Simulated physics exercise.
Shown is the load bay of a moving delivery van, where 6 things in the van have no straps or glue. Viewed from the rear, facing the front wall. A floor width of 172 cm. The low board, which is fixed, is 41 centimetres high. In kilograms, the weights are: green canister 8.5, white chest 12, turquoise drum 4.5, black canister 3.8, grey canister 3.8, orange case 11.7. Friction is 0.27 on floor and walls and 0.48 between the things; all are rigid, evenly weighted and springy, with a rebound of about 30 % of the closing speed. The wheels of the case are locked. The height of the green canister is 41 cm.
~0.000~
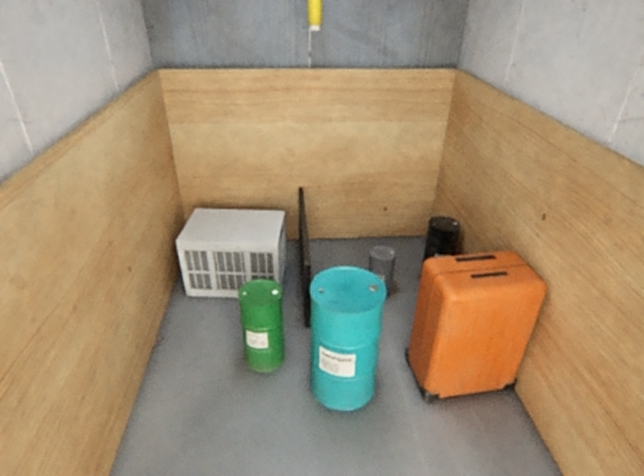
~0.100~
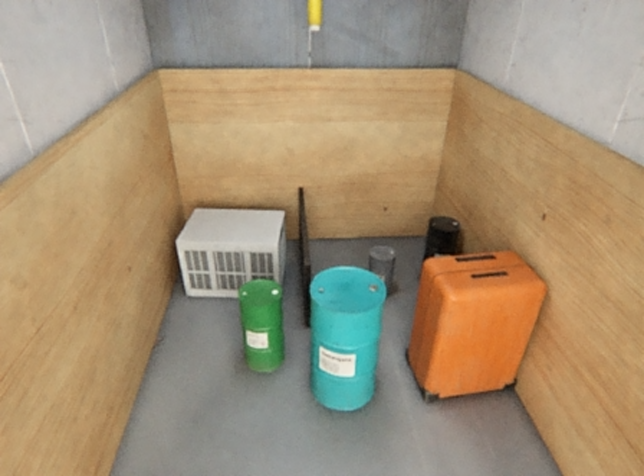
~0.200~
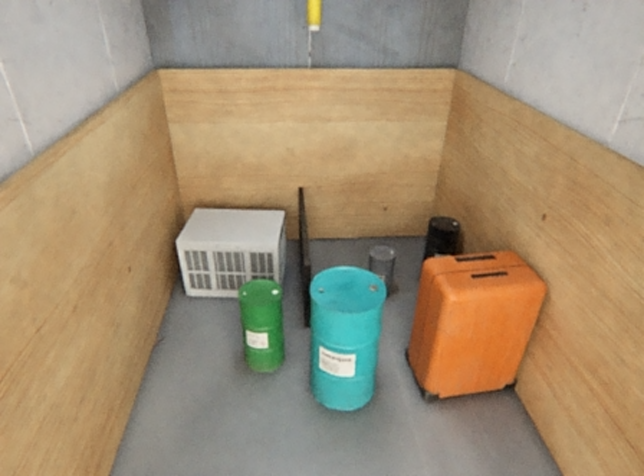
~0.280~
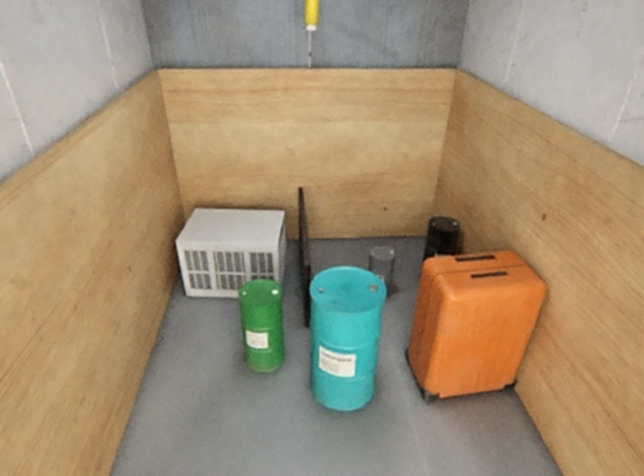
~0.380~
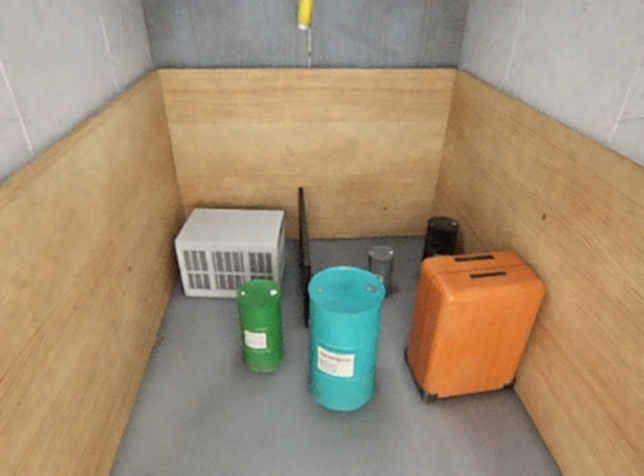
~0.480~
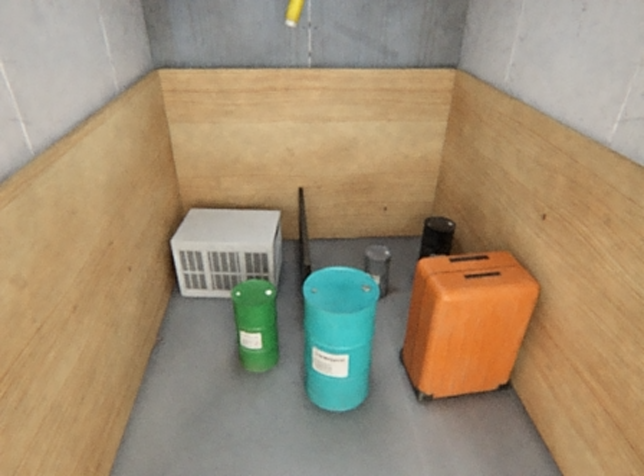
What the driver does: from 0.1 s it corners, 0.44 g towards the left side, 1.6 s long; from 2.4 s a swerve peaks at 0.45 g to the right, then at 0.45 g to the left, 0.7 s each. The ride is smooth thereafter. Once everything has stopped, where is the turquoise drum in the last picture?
I would say it sits near (149, 381).
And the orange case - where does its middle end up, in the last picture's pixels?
Roughly at (230, 323) in the last picture.
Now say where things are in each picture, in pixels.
Smooth; turquoise drum (345, 339); green canister (263, 326), in the first picture.
Smooth; black canister (439, 253); grey canister (381, 272), in the second picture.
Load feels 0.18 g left; orange case (470, 326); green canister (263, 326), in the third picture.
Load feels 0.32 g left; white chest (237, 253); black canister (439, 253), in the fourth picture.
Load feels 0.44 g left; grey canister (380, 272); orange case (468, 326), in the fifth picture.
Load feels 0.44 g left; turquoise drum (339, 340) shifted 3 cm; green canister (257, 326) shifted 3 cm, in the sixth picture.
Around 0.88 s, load feels 0.44 g left; turquoise drum shifted 28 cm near (279, 342); grey canister shifted 28 cm; orange case shifted 28 cm.
Around 1.28 s, load feels 0.44 g left; turquoise drum shifted 72 cm near (173, 356); orange case shifted 81 cm; black canister shifted 61 cm.
Finally (4.3 s), not toppled but over 15 cm from the start, green canister, turquoise drum, black canister, grey canister and orange case; white chest still in place (within 15 cm). Final places as that camera would see them, turquoise drum near (149, 381).
